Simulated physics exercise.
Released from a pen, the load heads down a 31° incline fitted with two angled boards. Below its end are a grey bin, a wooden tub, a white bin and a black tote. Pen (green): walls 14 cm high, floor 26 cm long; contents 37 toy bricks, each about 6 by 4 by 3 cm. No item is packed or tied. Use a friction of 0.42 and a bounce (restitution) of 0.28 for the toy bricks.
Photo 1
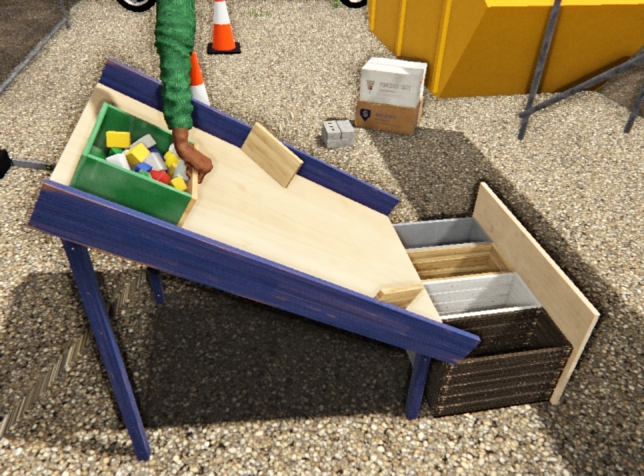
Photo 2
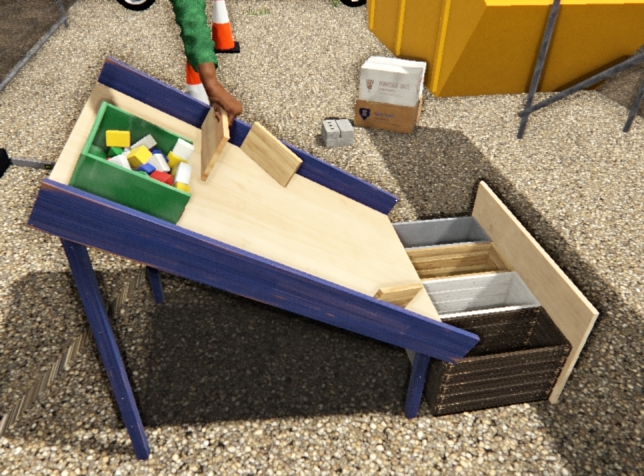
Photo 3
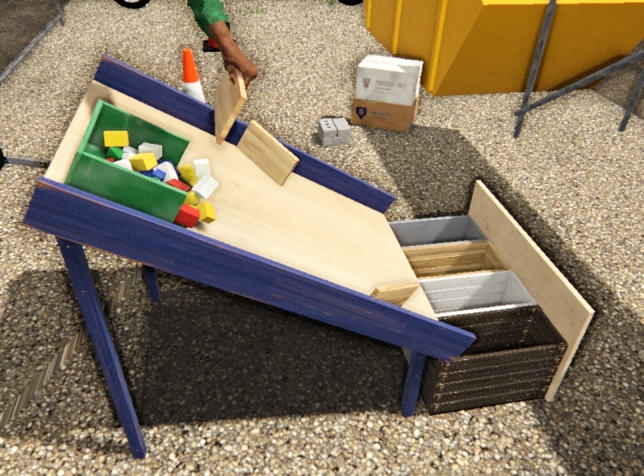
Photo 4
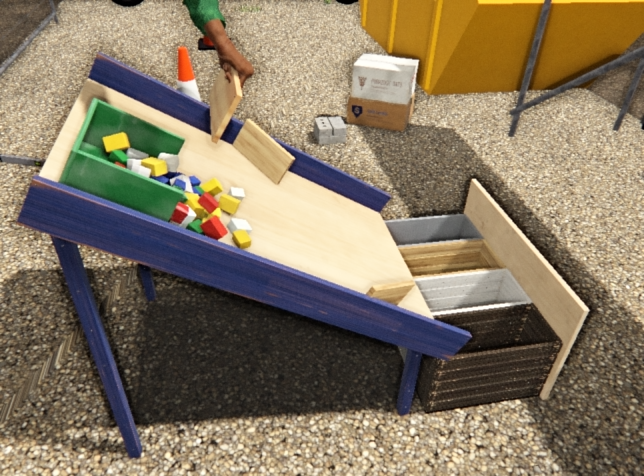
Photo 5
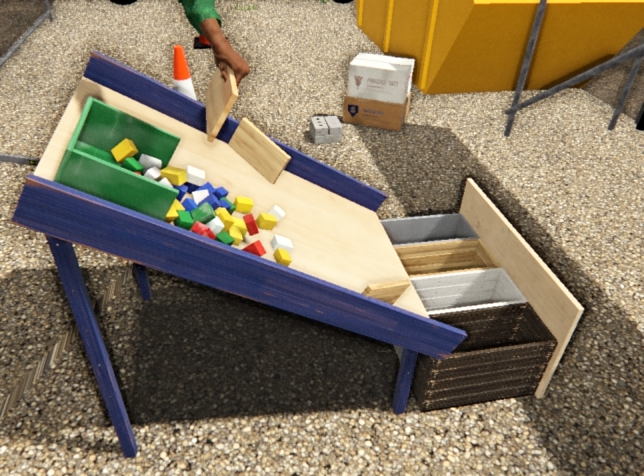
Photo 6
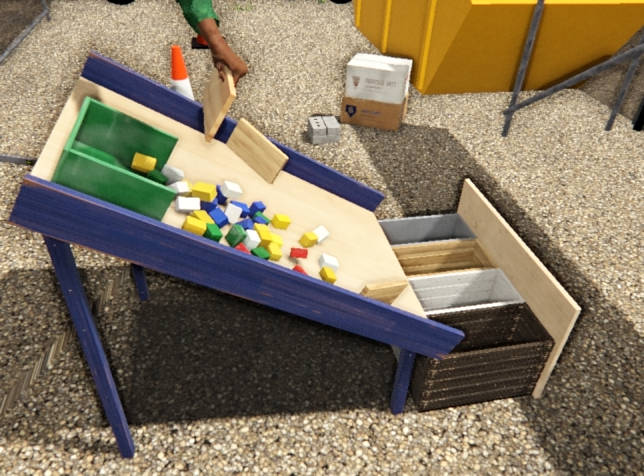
At first, a hand in a green sleeve grips the wooden gate of a green pen filled with colourful toy bricks atop a blue-sided ramp. The hand lifts the gate away, and the bricks tumble out, spreading down the slope to the right until few remain in the pen.
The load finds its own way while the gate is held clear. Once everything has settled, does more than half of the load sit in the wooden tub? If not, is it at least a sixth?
The share there stays below one sixth.
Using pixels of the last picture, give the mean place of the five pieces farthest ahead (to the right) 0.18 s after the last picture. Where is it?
Centre: Approx. (385, 278) px.
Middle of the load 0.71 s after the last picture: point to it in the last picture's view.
Near pixel (443, 301).
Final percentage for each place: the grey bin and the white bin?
The shares come out near 0 and 75 in a hundred.
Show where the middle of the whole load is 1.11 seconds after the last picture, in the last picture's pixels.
(474, 333).
Then, 0.18 s after the last picture, 37 on the slope.
Then, 0.40 s after the last picture, 3 in the white bin, 1 in the black tote, 31 on the slope and 2 in the air.
Then, 0.71 s after the last picture, 1 in the wooden tub, 18 in the white bin, 2 in the black tote, 10 on the slope and 6 in the air.
When it is over (1.11 s after the last picture), 2 in the wooden tub, 28 in the white bin and 7 in the black tote. Asked share, 2 of 37, 5 per cent.
